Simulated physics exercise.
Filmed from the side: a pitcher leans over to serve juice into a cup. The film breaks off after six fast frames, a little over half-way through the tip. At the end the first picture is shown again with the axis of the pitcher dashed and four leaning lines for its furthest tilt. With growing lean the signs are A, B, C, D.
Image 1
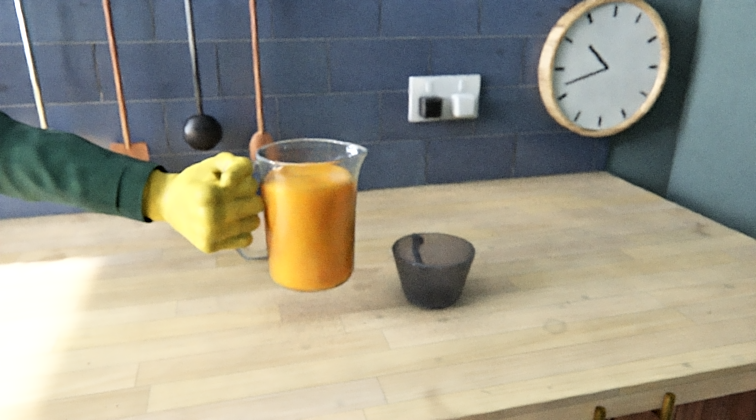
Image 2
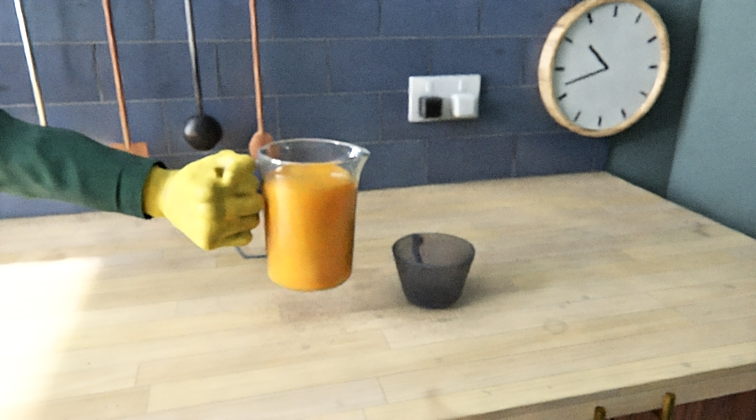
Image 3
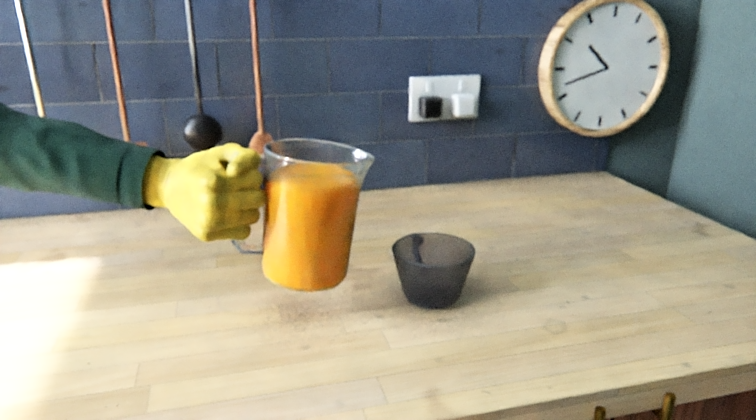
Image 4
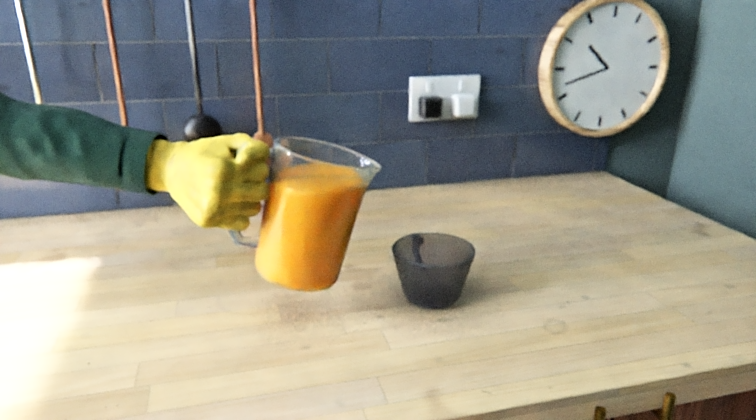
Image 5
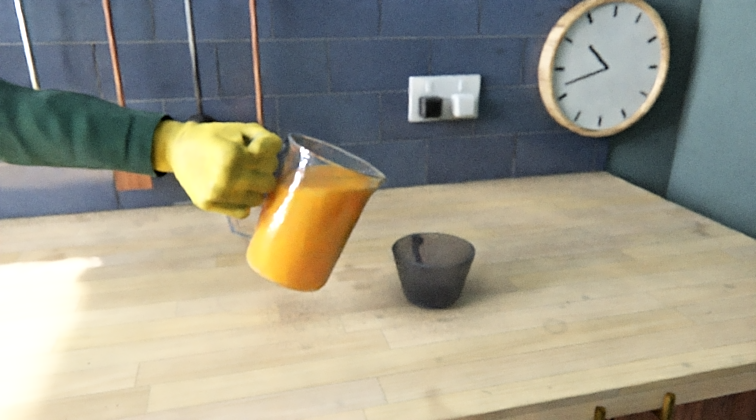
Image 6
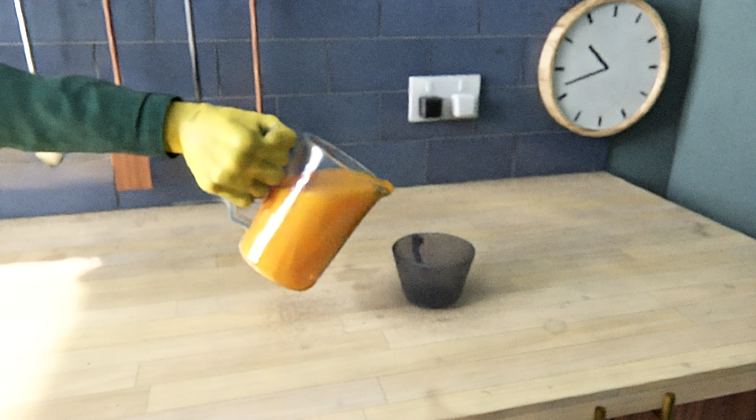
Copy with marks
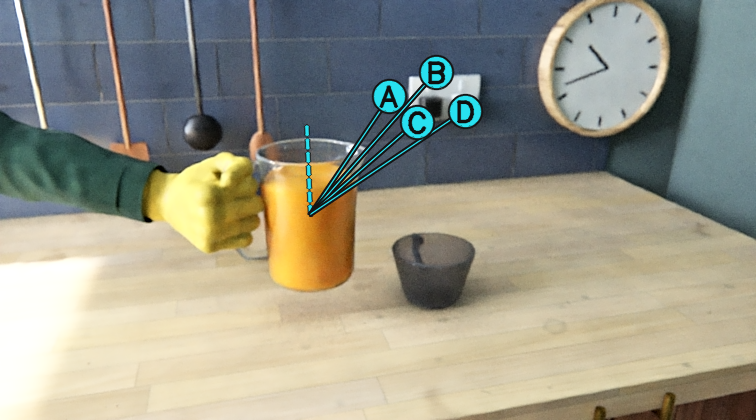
A pale wooden kitchen counter stands before dark blue brick tiles, seen from the side and slightly above by a still camera. A yellow-gloved hand with a dark green sleeve holds a clear pitcher of orange juice left of a small smoky-grey cup, with a round clock at upper right. The hand gradually tilts the pitcher rightward, and the juice moves up to its spout.
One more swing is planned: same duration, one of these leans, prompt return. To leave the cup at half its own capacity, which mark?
C is best.
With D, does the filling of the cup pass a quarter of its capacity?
Yes.
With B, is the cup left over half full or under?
Under half.
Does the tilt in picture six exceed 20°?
Yes, it does.
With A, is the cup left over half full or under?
Under half.
In cyan, A at (380, 111); B at (424, 84); C at (403, 132); D at (450, 119).
Choosing A, the cup ends with about 13 % of what it can hold.
Choosing B, the cup ends with about 27 % of what it can hold.
Choosing C, the cup ends with about 48 % of what it can hold.
Choosing D, the cup ends with about 69 % of what it can hold.
